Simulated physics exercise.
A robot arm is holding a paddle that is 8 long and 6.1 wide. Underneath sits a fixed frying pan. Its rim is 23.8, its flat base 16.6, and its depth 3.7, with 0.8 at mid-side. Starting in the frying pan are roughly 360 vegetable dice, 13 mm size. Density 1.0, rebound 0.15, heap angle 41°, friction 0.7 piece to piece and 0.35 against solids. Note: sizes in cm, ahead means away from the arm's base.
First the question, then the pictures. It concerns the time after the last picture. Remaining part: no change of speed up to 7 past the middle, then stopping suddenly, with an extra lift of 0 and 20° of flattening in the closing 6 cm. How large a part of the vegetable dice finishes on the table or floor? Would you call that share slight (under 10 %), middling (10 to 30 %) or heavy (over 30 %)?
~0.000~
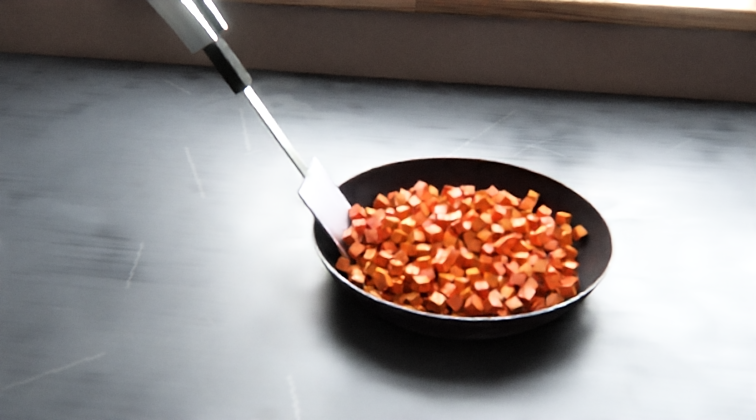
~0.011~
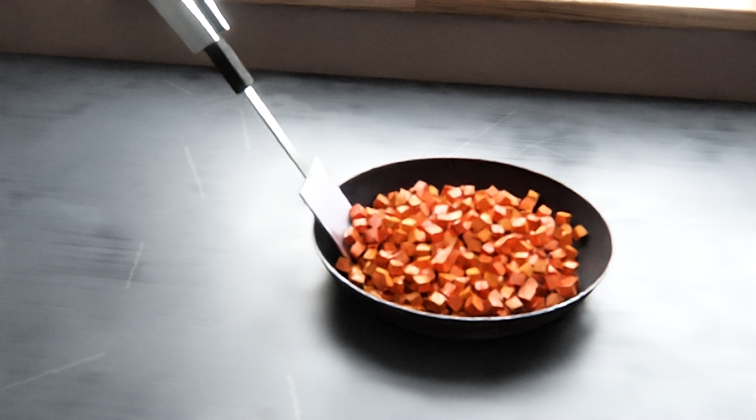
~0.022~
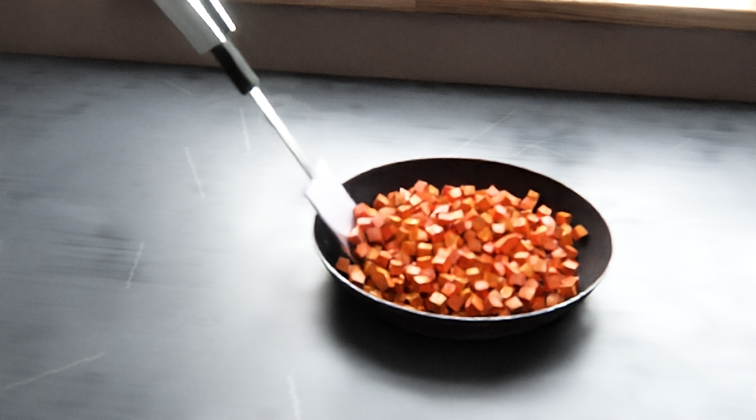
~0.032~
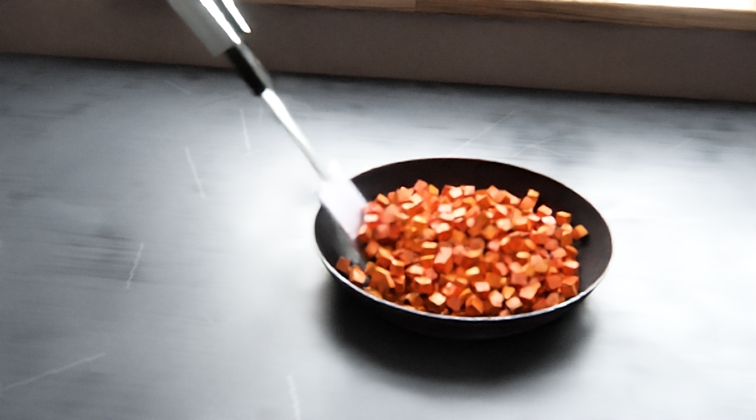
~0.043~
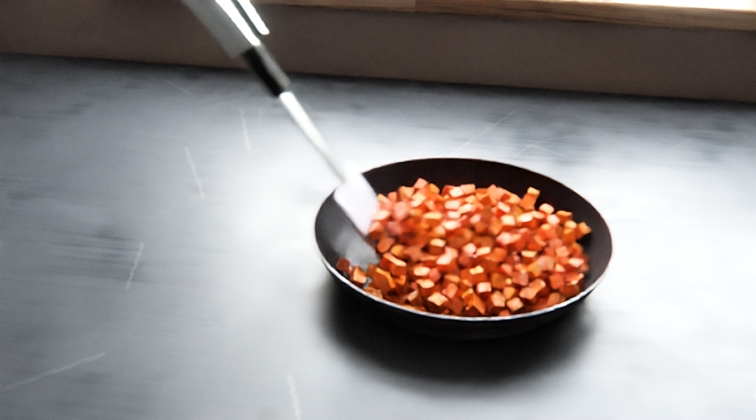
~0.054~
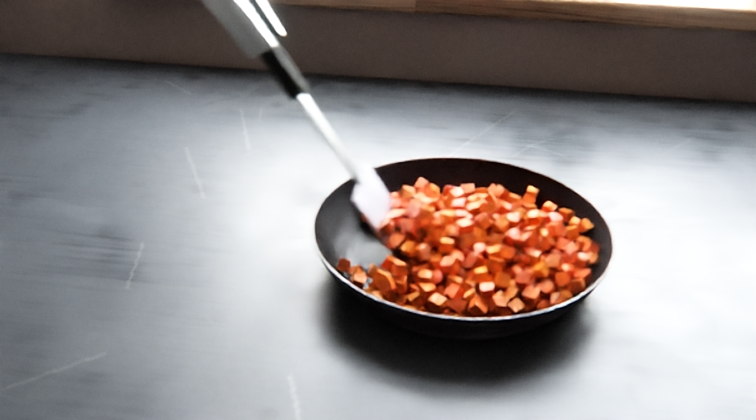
It is middling.
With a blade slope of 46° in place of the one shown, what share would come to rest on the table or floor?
Roughly 5 per cent.
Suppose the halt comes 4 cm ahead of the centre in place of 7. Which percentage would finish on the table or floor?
That would be something like 5 in a hundred.
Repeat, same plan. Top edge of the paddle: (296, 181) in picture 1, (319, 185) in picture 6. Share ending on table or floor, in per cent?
Roughly 5 percent ends up there.
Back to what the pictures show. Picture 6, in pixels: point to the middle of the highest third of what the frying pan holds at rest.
You'll find it at about (559, 237).
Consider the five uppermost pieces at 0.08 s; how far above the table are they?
6 cm.
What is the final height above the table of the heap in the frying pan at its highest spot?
Roughly 6.0 cm.
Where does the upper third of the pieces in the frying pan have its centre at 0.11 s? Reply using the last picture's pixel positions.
(523, 231).
By 0.08 s, sloping 57°, highest piece 6 above the table; 359 in the frying pan.
By 0.11 s, sloping 51°, highest piece 7 above the table; 357 in the frying pan, 2 on the blade or in flight.
By 0.32 s, sloping 37°, highest piece 6 above the table; 308 in the frying pan, 50 on the table or floor, 1 on the blade or in flight.
By 1.37 s, sloping 37°, highest piece 6 above the table; 307 in the frying pan, 52 on the table or floor.
Final count, 307 in the frying pan, 52 on the table or floor. That is 14 % on the table or floor.
